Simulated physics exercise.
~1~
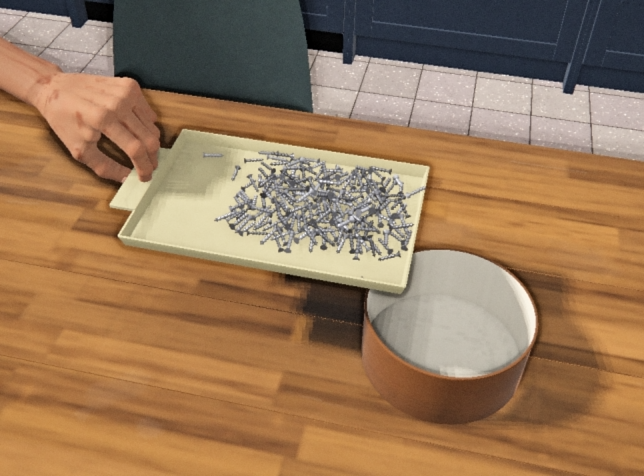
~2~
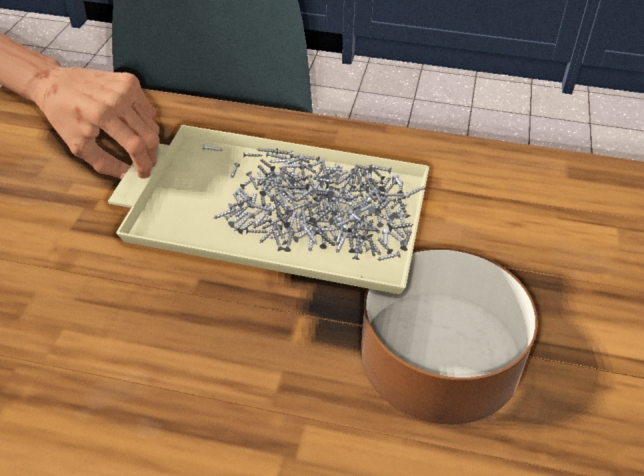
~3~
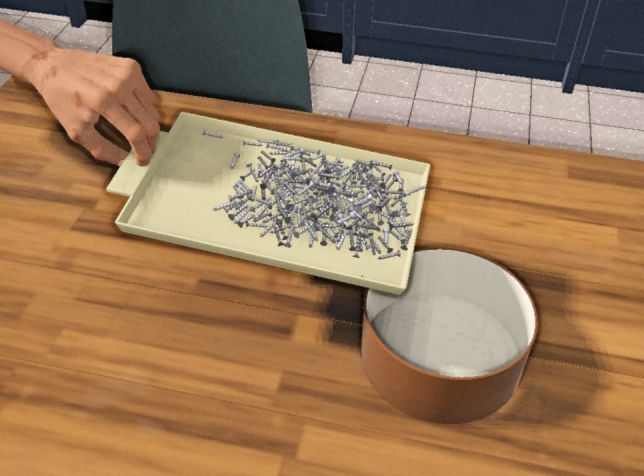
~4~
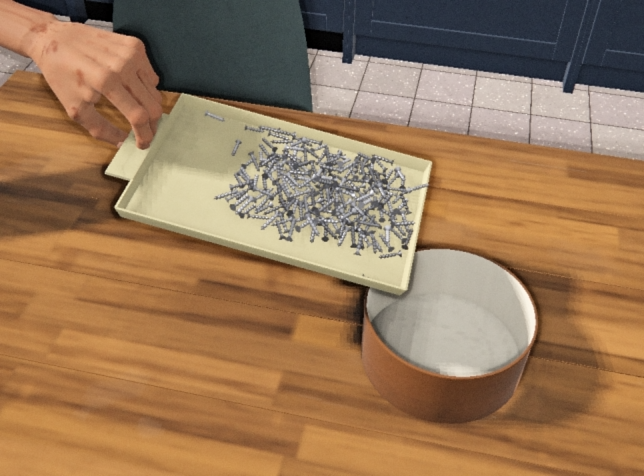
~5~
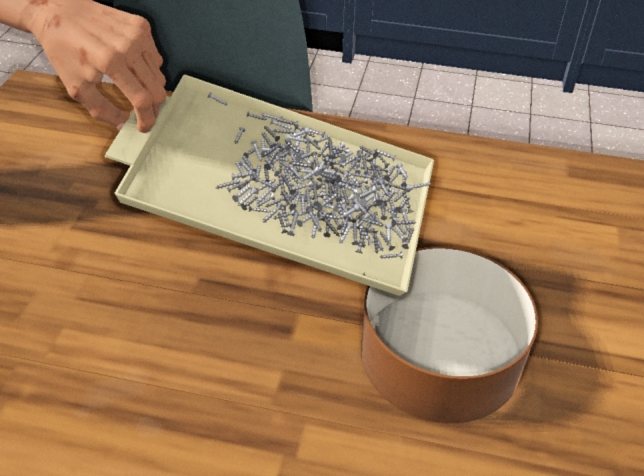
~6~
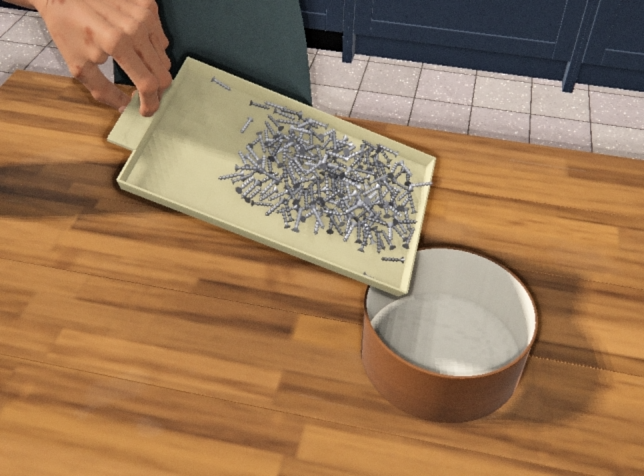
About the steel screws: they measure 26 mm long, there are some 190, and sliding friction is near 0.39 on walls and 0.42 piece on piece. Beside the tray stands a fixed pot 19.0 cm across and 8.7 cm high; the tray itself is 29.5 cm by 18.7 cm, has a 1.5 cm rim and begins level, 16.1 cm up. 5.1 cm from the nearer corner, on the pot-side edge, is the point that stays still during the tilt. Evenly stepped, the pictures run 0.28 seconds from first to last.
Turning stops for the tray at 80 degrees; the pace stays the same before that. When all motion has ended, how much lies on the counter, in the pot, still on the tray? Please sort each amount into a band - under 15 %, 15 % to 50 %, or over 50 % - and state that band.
Counter: Under 15 %; pot: Over 50 %; left on the tray: Under 15 %.
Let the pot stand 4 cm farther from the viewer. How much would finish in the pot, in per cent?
60 %.
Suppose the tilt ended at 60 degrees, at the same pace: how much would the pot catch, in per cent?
That comes out at some 75 per cent.
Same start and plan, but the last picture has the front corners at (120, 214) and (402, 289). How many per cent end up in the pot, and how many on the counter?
Per cent by place - pot 60, counter 40.
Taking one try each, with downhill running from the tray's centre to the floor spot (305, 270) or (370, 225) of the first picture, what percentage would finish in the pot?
40 and 80 %.
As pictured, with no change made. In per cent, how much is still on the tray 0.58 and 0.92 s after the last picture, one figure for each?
In turn: 60, 10.
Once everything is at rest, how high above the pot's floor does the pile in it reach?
Some 3.0 cm above the floor.
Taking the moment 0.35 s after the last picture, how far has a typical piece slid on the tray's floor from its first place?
About 7 cm.
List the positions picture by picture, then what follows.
In the first frame, tray tilt 0 degrees, front corners at (123, 234) and (402, 283); middle of the pieces at (324, 197); pot at (451, 308).
In the second frame, tray tilt 1 degrees, front corners at (122, 231) and (401, 284); middle of the pieces at (324, 195).
In the third frame, tray tilt 5 degrees, front corners at (121, 221) and (402, 284), lowest corner right front; middle of the pieces at (325, 191).
In the fourth frame, tray tilt 9 degrees, front corners at (120, 206) and (403, 286), lowest corner right front; middle of the pieces at (327, 184).
In the fifth frame, tray tilt 14 degrees, front corners at (121, 192) and (404, 287), lowest corner right front; middle of the pieces at (329, 177).
In the sixth frame, tray tilt 19 degrees, front corners at (123, 179) and (404, 288), lowest corner right front; middle of the pieces at (335, 182); pot at (450, 307).
Then, 0.35 s after the last picture, tilt 49 degrees; the tray holds 100 %, the pot 0 %.
Then, 0.58 s after the last picture, tilt 69 degrees; the tray holds 60 %, the pot 25 %.
Then, 0.92 s after the last picture, tilt 80 degrees; the tray holds 10 %, the pot 85 %.
In the end, counter 5 %, pot 95 %, tray 0 %.
